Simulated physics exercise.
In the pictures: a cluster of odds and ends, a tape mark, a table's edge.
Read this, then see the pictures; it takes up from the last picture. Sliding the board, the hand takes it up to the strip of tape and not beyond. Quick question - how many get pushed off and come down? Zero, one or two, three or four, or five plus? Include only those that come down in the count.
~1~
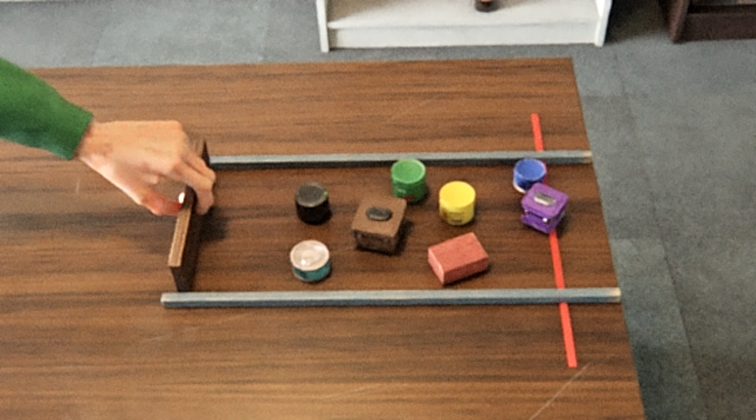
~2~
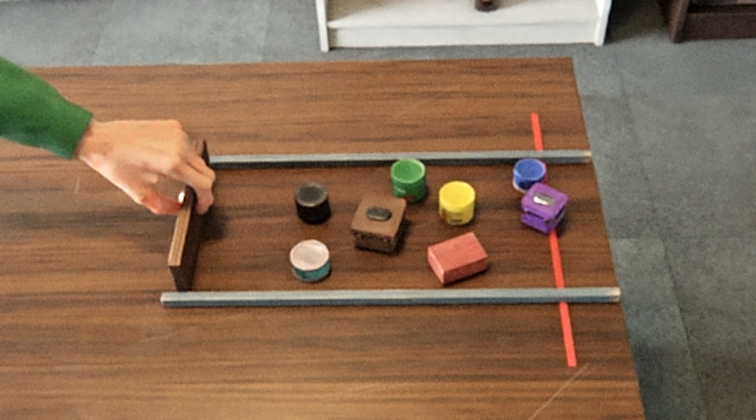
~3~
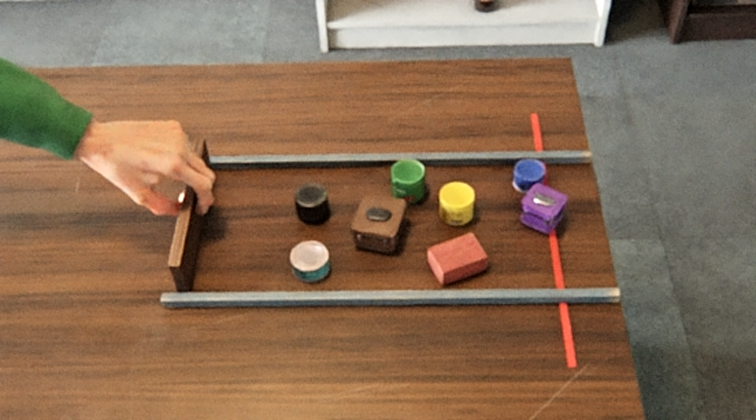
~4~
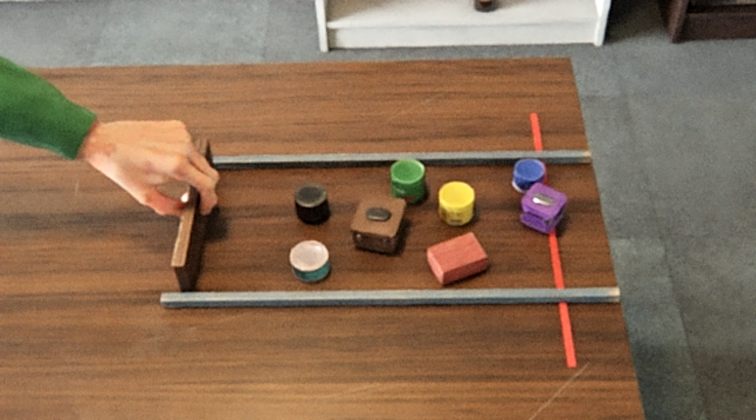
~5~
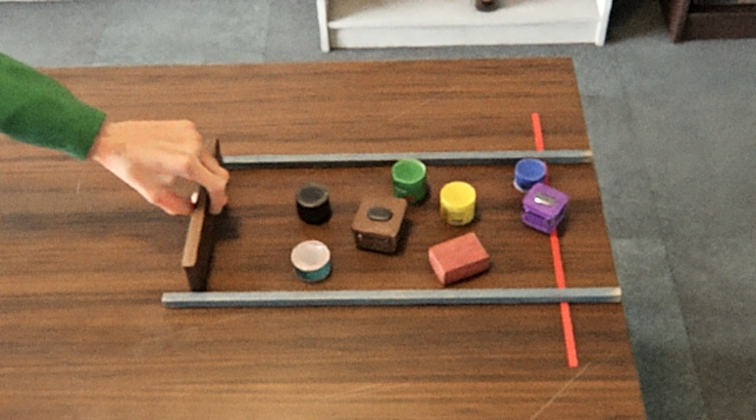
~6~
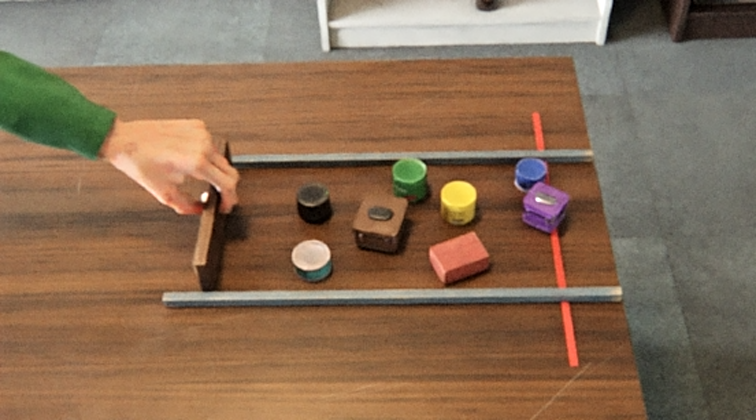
Most likely a single one or a pair will drop off.
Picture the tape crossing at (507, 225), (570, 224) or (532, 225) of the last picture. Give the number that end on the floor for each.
So, one try after another, the floor gets 0, then 4, then 0.
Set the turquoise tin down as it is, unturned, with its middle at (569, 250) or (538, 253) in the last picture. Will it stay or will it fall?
The turquoise tin drops away, then drops away.
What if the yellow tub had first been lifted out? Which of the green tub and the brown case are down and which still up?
The green tub remains up, the brown case does not fall.
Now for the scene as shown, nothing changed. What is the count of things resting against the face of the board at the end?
So the total is 4.
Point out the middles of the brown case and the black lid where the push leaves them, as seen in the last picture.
Final pixels, roughly: (590, 228) for the first, (566, 193) for the other.
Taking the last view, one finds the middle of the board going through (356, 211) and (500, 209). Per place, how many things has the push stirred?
So far 3, and 8 at the second.
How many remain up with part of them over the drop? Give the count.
The figure is 3.
Soon after, none off yet; purple case at rest near (545, 208); blue tin at rest near (531, 176); yellow tub at rest near (458, 203).
Then, none off yet; purple case at rest near (545, 208); blue tin at rest near (531, 176); yellow tub moved about its own width near (500, 196).
At rest, the number that fall off is one or two; fallen, red block and purple case.
